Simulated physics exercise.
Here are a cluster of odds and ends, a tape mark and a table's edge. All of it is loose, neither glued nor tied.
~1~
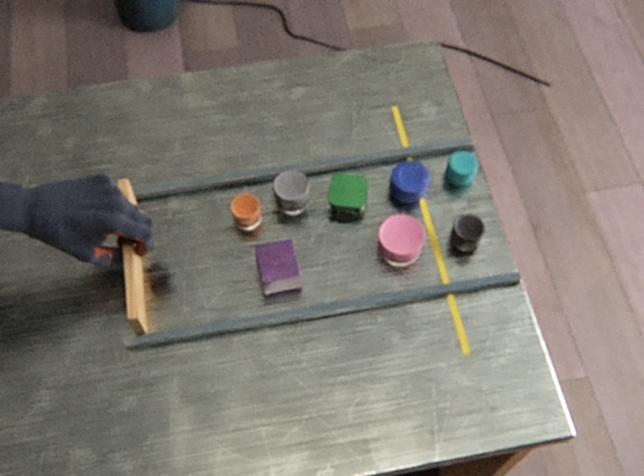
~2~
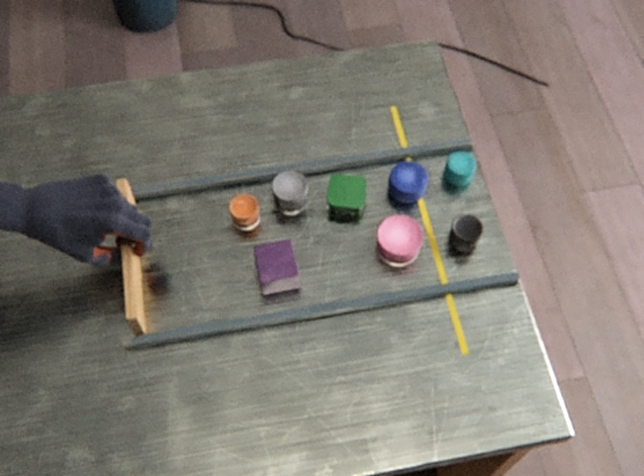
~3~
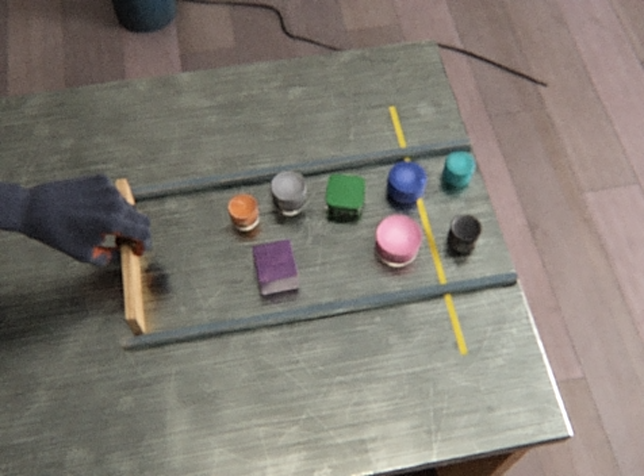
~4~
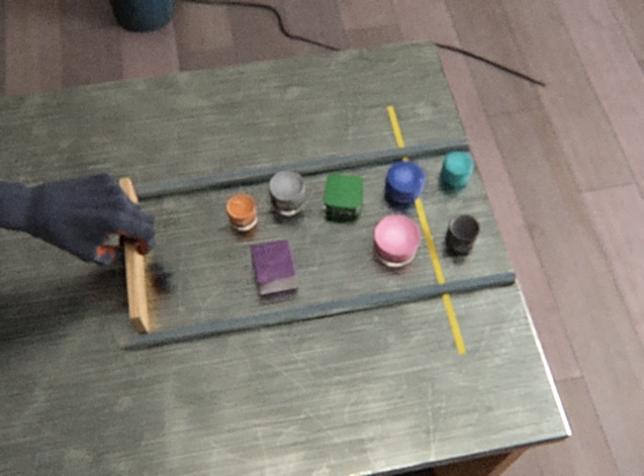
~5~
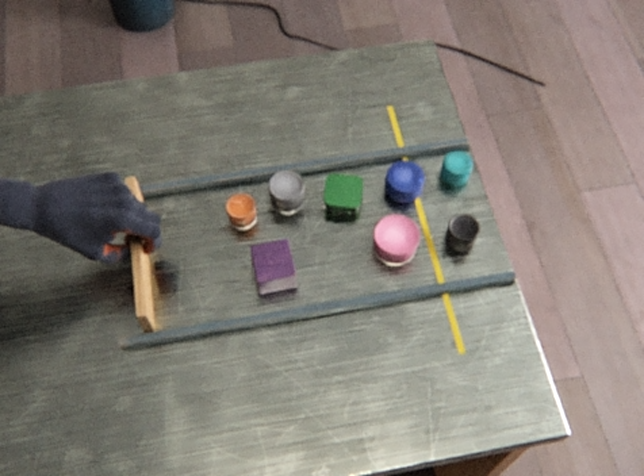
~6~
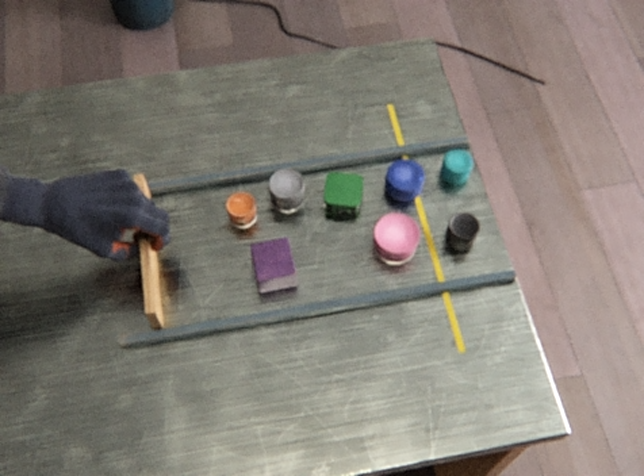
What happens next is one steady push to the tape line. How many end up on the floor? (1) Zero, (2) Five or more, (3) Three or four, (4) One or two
The answer is 3.
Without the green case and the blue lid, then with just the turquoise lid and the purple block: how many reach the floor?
Counts - first: 1; second: 1.
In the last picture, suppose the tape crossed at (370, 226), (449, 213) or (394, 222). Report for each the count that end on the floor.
In order: 0, 5 and 1.
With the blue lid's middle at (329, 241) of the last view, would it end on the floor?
The answer: It keeps its place.
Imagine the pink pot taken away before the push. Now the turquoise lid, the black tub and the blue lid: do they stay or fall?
Well, the turquoise lid winds up down, the black tub is still there, and the blue lid winds up down.
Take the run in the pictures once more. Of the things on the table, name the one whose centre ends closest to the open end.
The pink pot.
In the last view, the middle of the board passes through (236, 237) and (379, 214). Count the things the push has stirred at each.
The counts are 1 and 8.
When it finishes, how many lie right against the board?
It touches 3.
Soon after, none off yet; turquoise lid at rest near (457, 167); black tub at rest near (462, 231); blue lid at rest near (405, 180).
After that, none off yet; turquoise lid displaced about its own width near (481, 162); black tub displaced a little near (480, 229); blue lid displaced about its own width near (455, 177).
In the end, the number that fall off is three or four; gone, blue lid, black tub and turquoise lid.
